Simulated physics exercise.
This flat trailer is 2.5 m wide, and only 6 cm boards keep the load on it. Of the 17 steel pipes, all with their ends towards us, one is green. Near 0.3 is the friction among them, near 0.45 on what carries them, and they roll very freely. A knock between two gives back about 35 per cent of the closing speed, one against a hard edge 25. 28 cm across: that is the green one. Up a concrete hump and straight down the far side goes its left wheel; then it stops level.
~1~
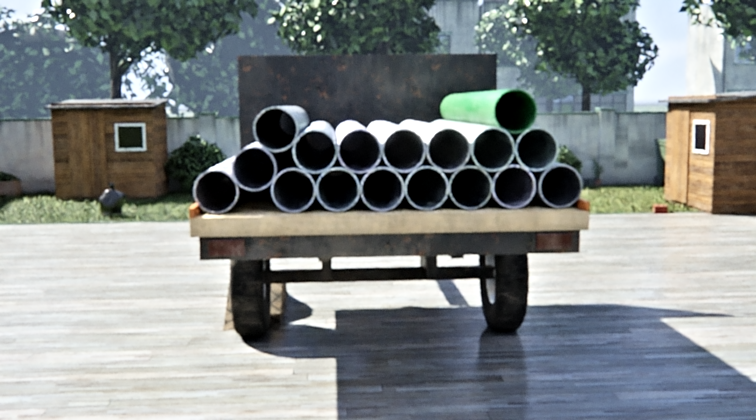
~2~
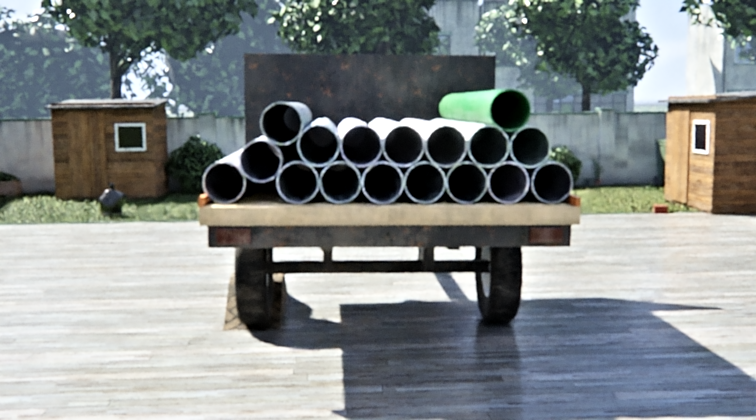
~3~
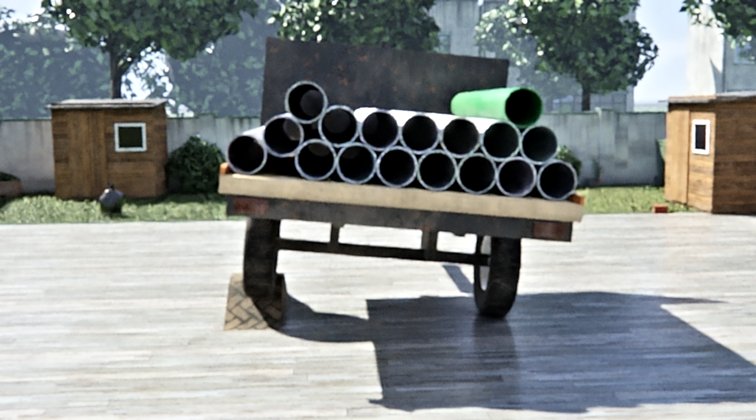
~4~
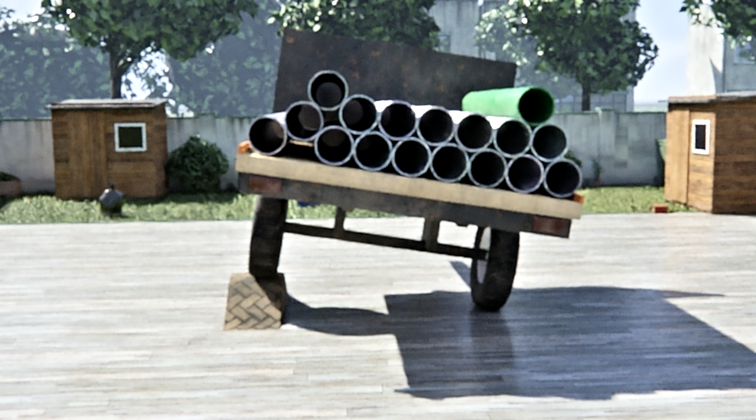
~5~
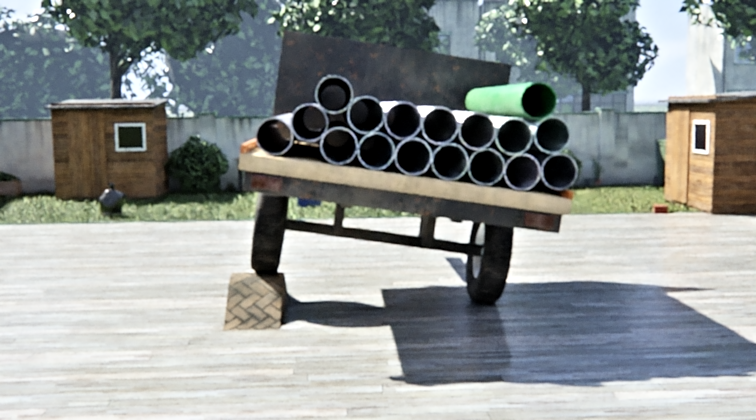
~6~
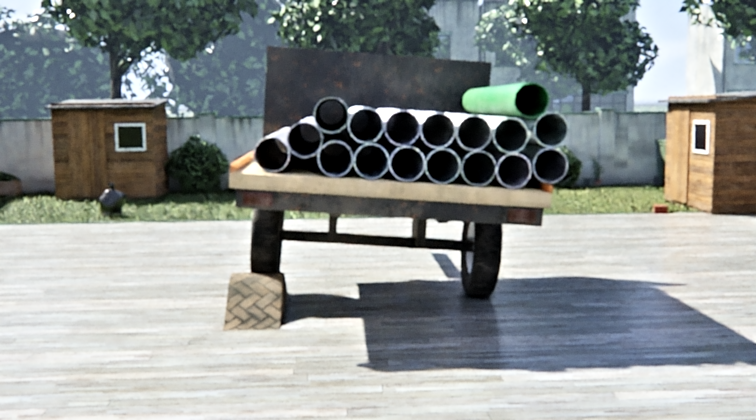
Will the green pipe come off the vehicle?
It leaves the trailer.
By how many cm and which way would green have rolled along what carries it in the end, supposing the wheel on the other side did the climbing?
Leftwards, around 35 cm.
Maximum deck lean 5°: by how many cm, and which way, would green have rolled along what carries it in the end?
Roughly 0 cm right.
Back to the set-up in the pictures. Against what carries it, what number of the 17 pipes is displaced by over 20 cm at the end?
If you add them all up, you get 15.
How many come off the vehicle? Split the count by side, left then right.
Result (left / right): 0 / 3.
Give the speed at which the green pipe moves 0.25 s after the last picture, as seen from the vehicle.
Speed: Approx. 0.9 m/s.
Another 0.2 s on from the last picture, green is up on others, 5 cm from the right edge, rolling right; 2 off so far.
Another 0.4 s on from the last picture, green is dropping off the right side; 3 off so far.
Another 0.5 s on from the last picture, green is dropping off the right side; 3 off so far.
In the end (4.7 s after the last picture), green is down on the right; 3 off so far.
